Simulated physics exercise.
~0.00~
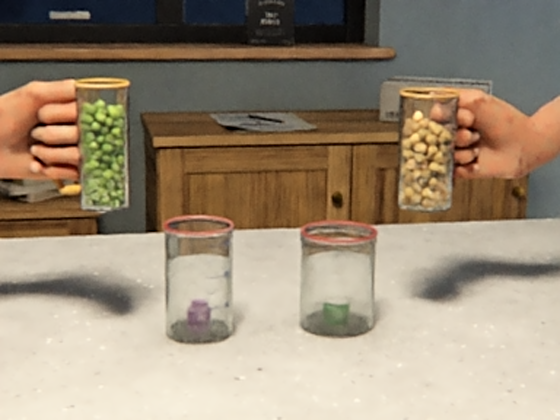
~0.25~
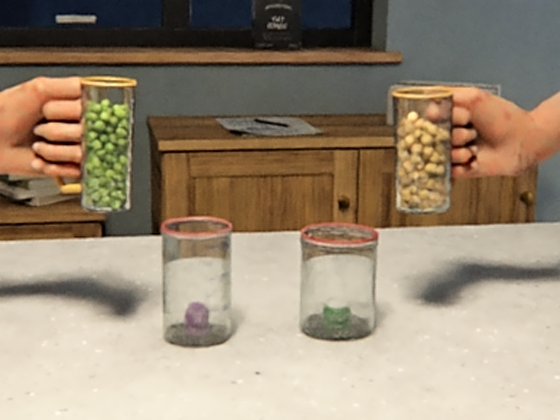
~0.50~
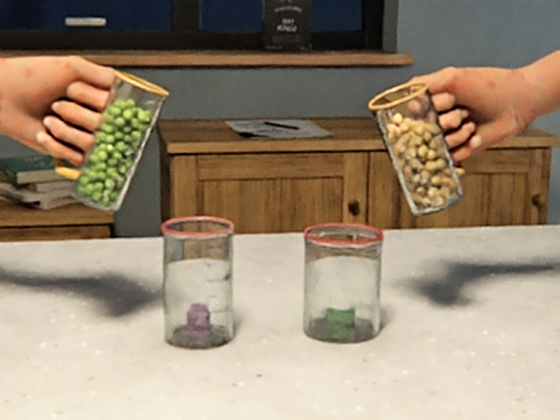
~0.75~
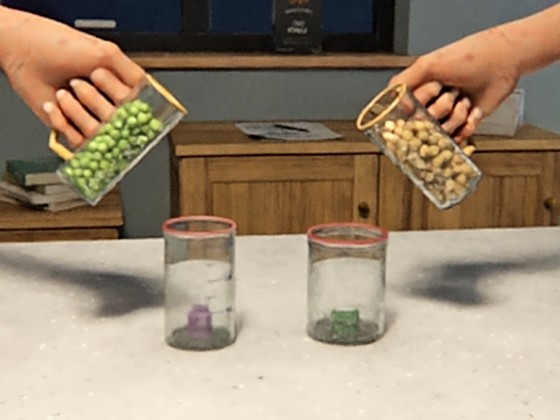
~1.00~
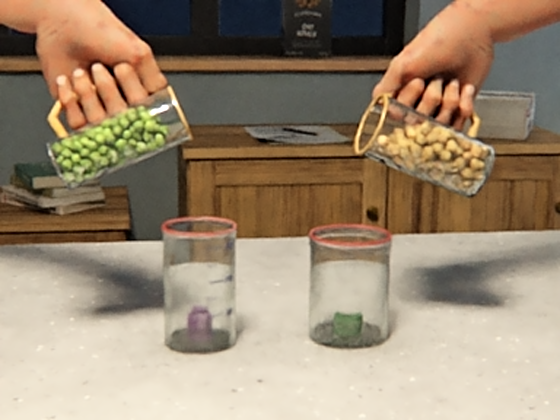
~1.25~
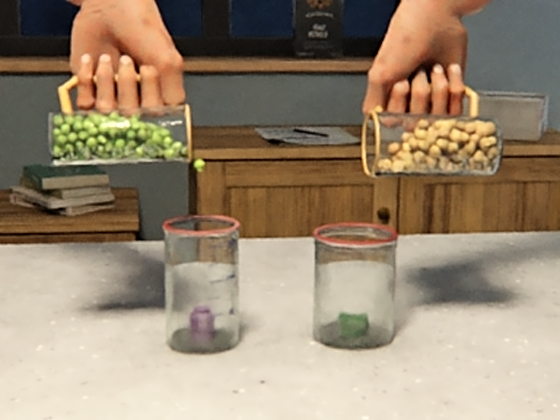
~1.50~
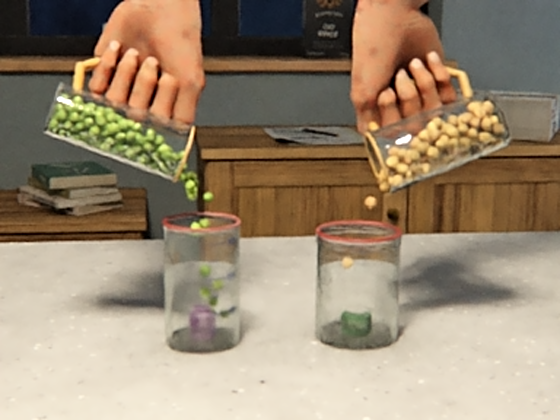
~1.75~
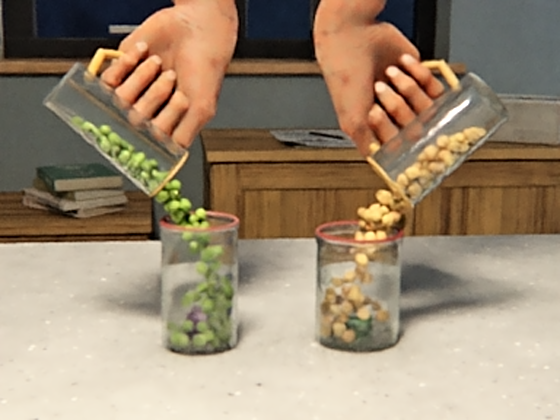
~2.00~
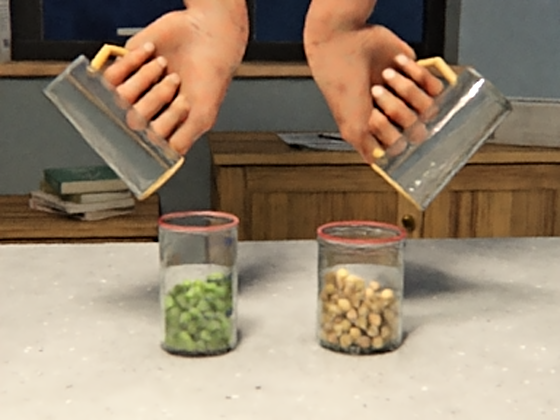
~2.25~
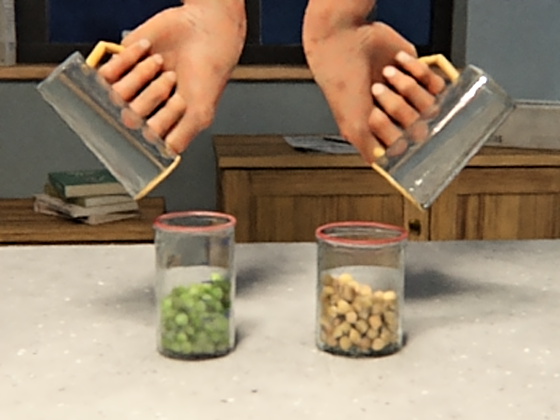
Two hands tipped clear cups inward over a pair of red-rimmed glass containers, pouring green peas into the left and tan beans into the right, until both cups were empty and the small purple and green objects were buried in half-full containers.
